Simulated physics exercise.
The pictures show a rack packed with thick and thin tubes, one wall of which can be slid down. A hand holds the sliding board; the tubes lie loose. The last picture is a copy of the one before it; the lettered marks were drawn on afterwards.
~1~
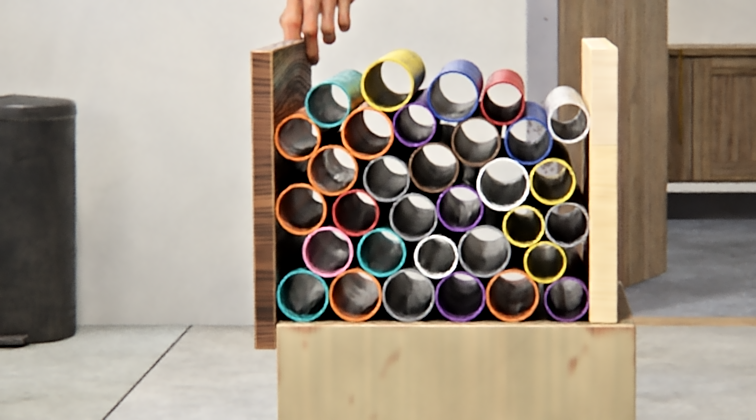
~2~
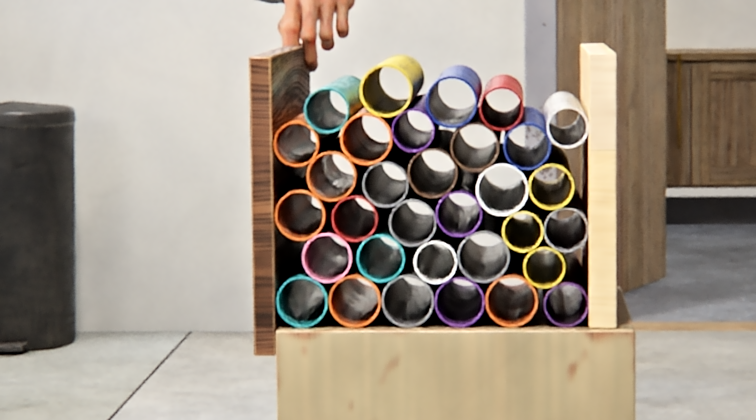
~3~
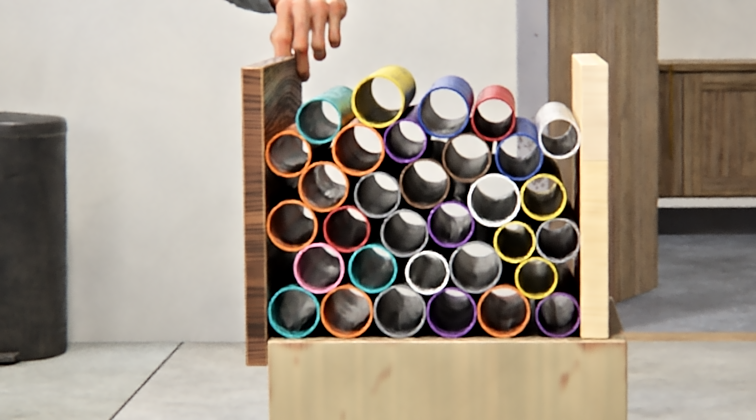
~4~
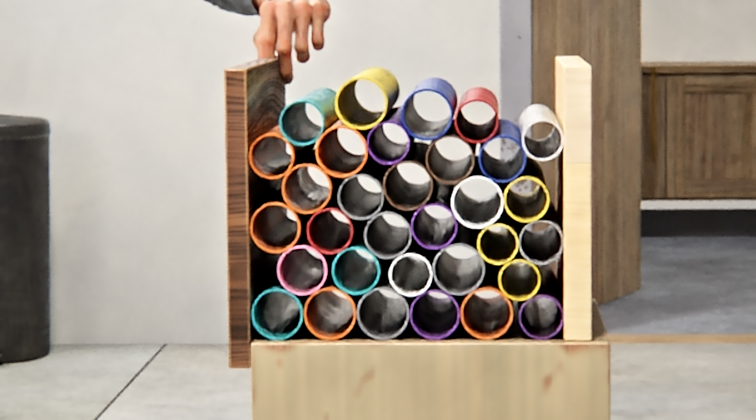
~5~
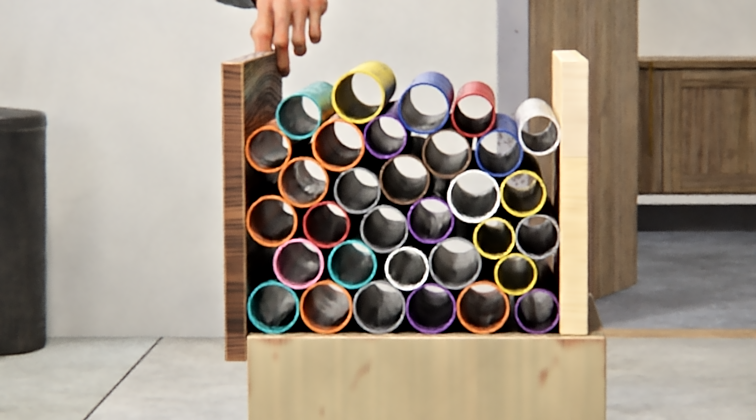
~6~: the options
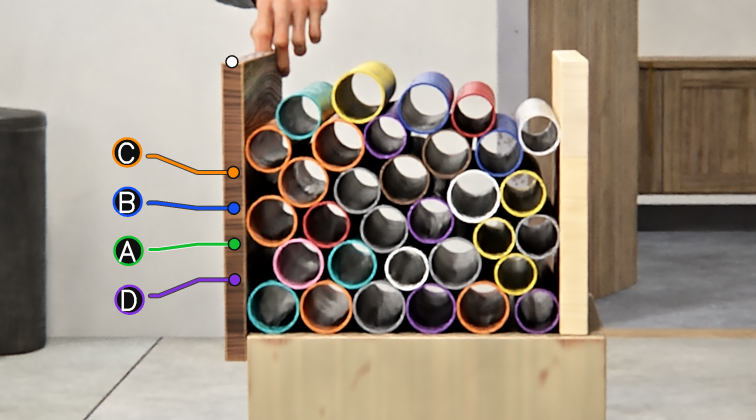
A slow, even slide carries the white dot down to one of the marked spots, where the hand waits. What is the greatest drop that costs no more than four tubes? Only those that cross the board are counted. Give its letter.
The answer is mark A.
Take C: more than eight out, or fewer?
At C, fewer than eight.
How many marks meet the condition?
Three of the four.
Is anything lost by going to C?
No.
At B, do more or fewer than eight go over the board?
It loses fewer than eight.
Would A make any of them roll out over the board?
At A: Yes.
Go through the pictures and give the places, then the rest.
A blue tube (529, 141); a blue tube (453, 97); side board (285, 182), in the first frame.
Side board (284, 188); a turquoise tube (303, 302), in the second frame.
A purple tube (558, 315); a white tube (427, 273), in the third frame.
A purple tube (434, 227); a brown tube (408, 185), in the fourth frame.
A blue tube (499, 153); a blue tube (424, 109); side board (256, 193), in the fifth frame.
On the marked copy, A at (234, 244); B at (234, 209); C at (233, 173); D at (235, 280); the white dot at (232, 62).
With A. Early on, top of the board (246, 142).
Further on, top of the board (247, 235).
At the end, top of the board (247, 243), two out over the board.
As for the rest, B two out over the board; C none out over the board; D more than four out over the board.
